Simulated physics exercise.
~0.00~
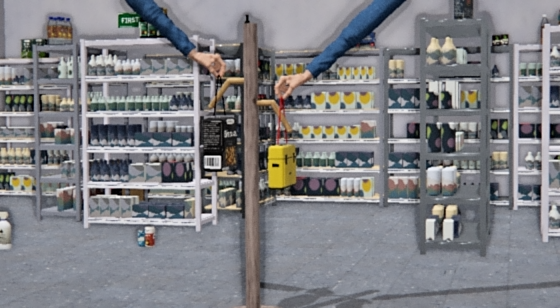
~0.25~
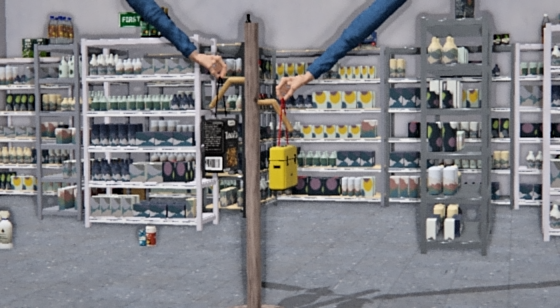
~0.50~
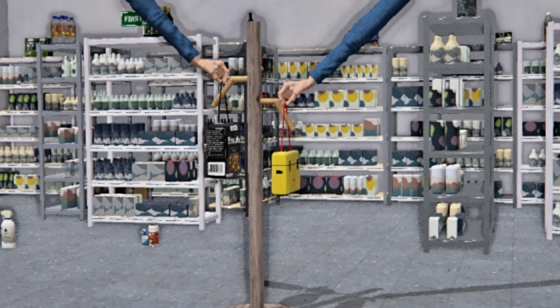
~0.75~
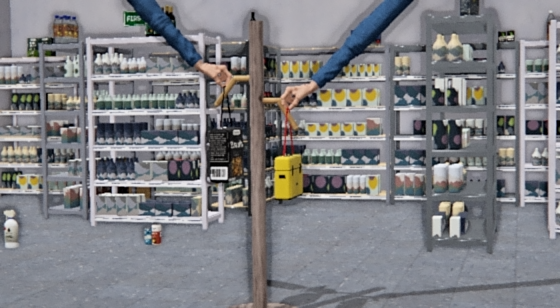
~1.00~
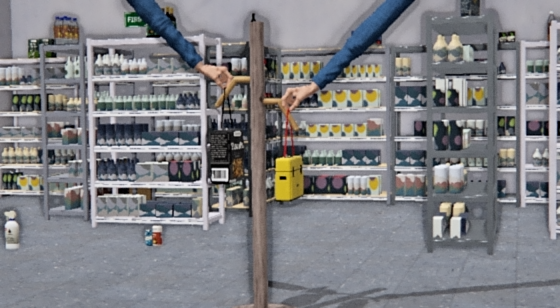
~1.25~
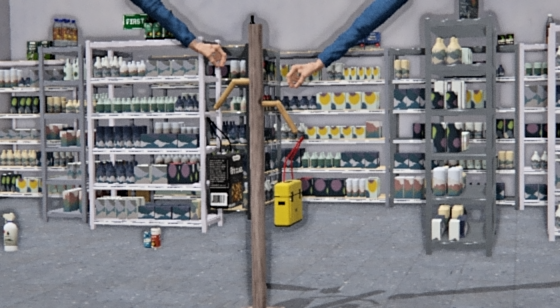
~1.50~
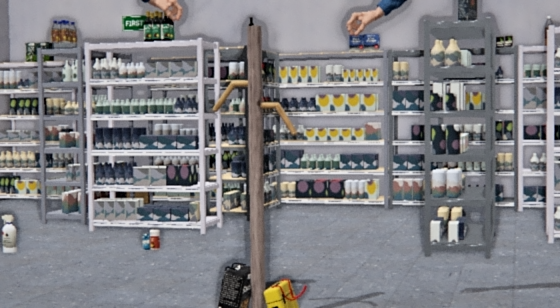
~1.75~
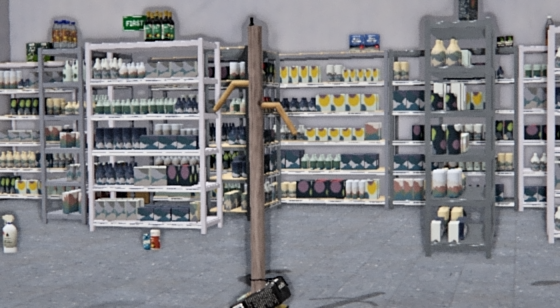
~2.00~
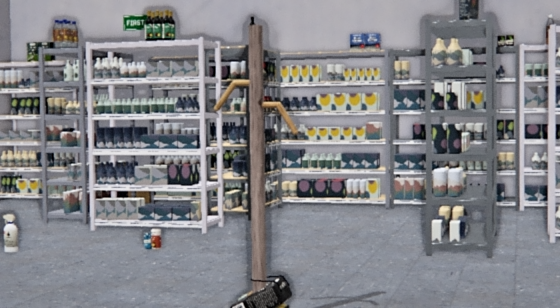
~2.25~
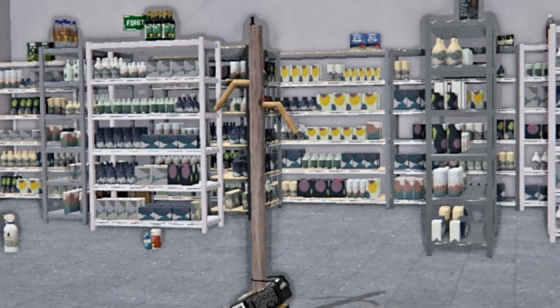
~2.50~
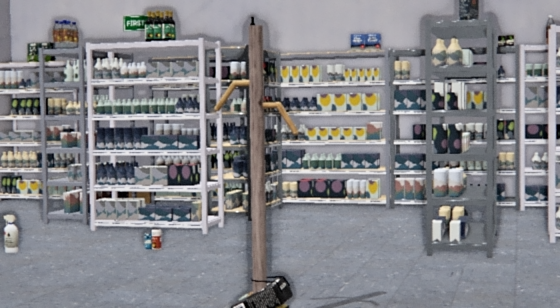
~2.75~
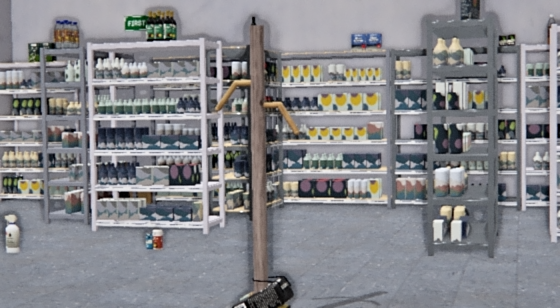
A black sack and a yellow case drop to the floor after two hands release them by a coat stand.
